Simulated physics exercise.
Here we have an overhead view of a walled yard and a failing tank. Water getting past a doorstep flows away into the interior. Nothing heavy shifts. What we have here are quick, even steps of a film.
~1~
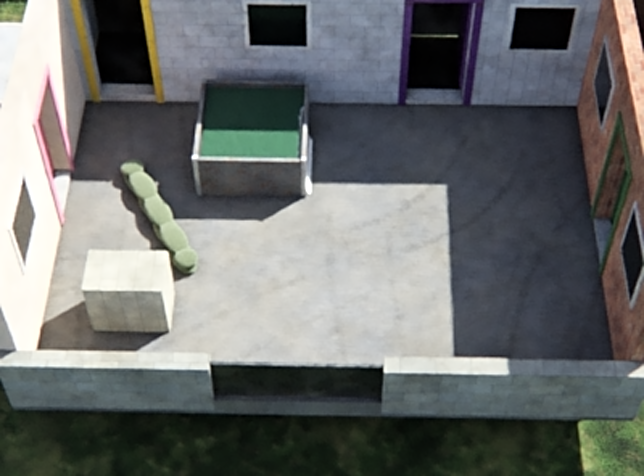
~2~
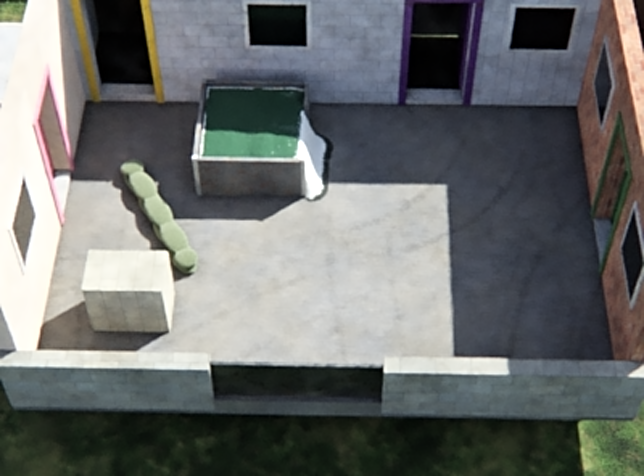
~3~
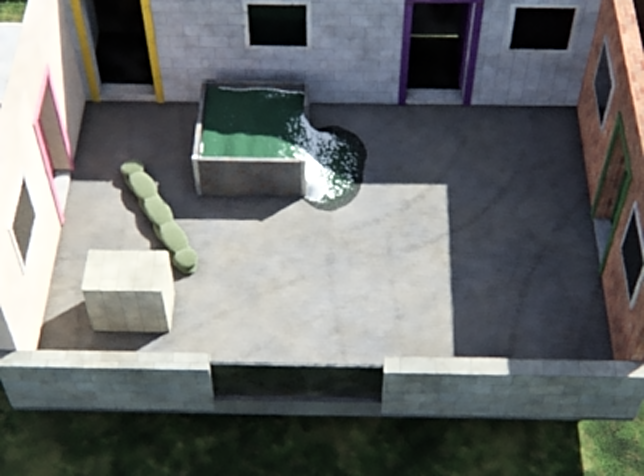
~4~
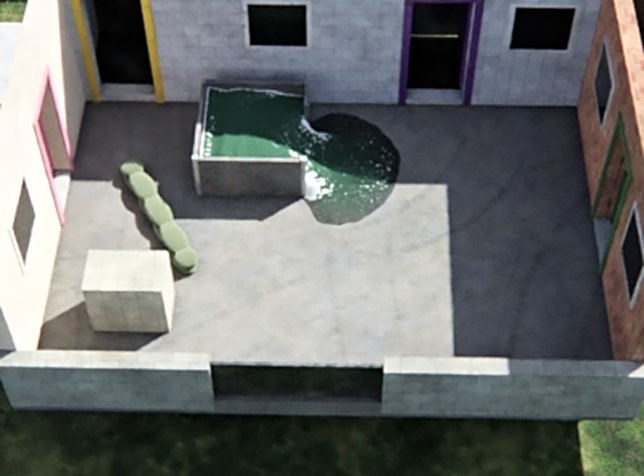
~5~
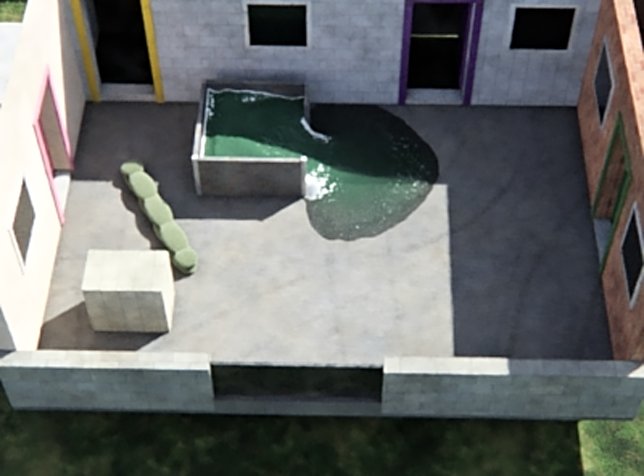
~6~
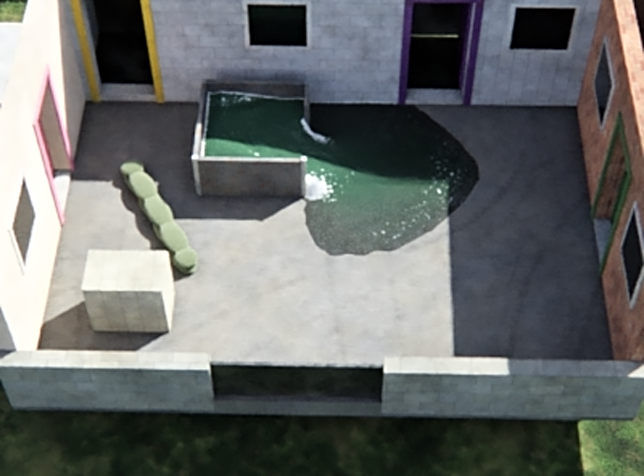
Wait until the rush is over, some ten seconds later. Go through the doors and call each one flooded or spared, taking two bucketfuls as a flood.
Pink door: Spared, purple door: Spared, green door: Flooded, yellow door: Spared.
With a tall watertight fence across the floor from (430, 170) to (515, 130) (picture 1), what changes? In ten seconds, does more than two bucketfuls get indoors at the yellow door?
Note: Yellow door remains below the limit.
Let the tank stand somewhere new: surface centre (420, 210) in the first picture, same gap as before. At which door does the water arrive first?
Observation: The green-painted one.
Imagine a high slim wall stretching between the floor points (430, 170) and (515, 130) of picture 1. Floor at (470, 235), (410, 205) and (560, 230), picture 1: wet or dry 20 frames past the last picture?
Results in order: Swamped / swamped / swamped.
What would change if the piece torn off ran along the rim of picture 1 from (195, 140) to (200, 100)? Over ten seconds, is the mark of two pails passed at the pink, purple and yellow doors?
The pink door tops the limit, the purple door falls short and the yellow door tops the limit.
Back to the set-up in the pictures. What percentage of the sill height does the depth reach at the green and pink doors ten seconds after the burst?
Some 90 percent and then some 10 percent.
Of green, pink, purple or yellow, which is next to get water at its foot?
The purple door.
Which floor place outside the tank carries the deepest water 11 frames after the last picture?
Roughly (568, 118).
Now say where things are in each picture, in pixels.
The tank at (253, 123) is whole and still, in the first frame.
Water pours out at (303, 154) and has run to (320, 138), in the second frame.
The front is at (355, 142), out from the gap at (303, 157), in the third frame.
Water pours out at (303, 158) and has run to (395, 160), in the fourth frame.
Water pours out at (303, 158) and has run to (430, 157), in the fifth frame.
Water pours out at (303, 158) and has run to (471, 179), in the sixth frame.
A moment on, water covers 35 % of the floor; the pink door not reached, the purple door wet at the sill, nothing in, the green door not reached, the yellow door not reached.
Next, water covers 45 % of the floor; the pink door not reached, the purple door wet at the sill, nothing in, the green door over two buckets in, the yellow door not reached.
Then, water covers 50 % of the floor; the pink door not reached, the purple door wet at the sill, nothing in, the green door over two buckets in, the yellow door not reached.
Later, water covers 55 % of the floor; the pink door not reached, the purple door wet at the sill, nothing in, the green door far over two buckets in, the yellow door not reached.
In the end, water covers 80 % of the floor; the pink door not reached, the purple door wet at the sill, nothing in, the green door far over two buckets in, the yellow door not reached.
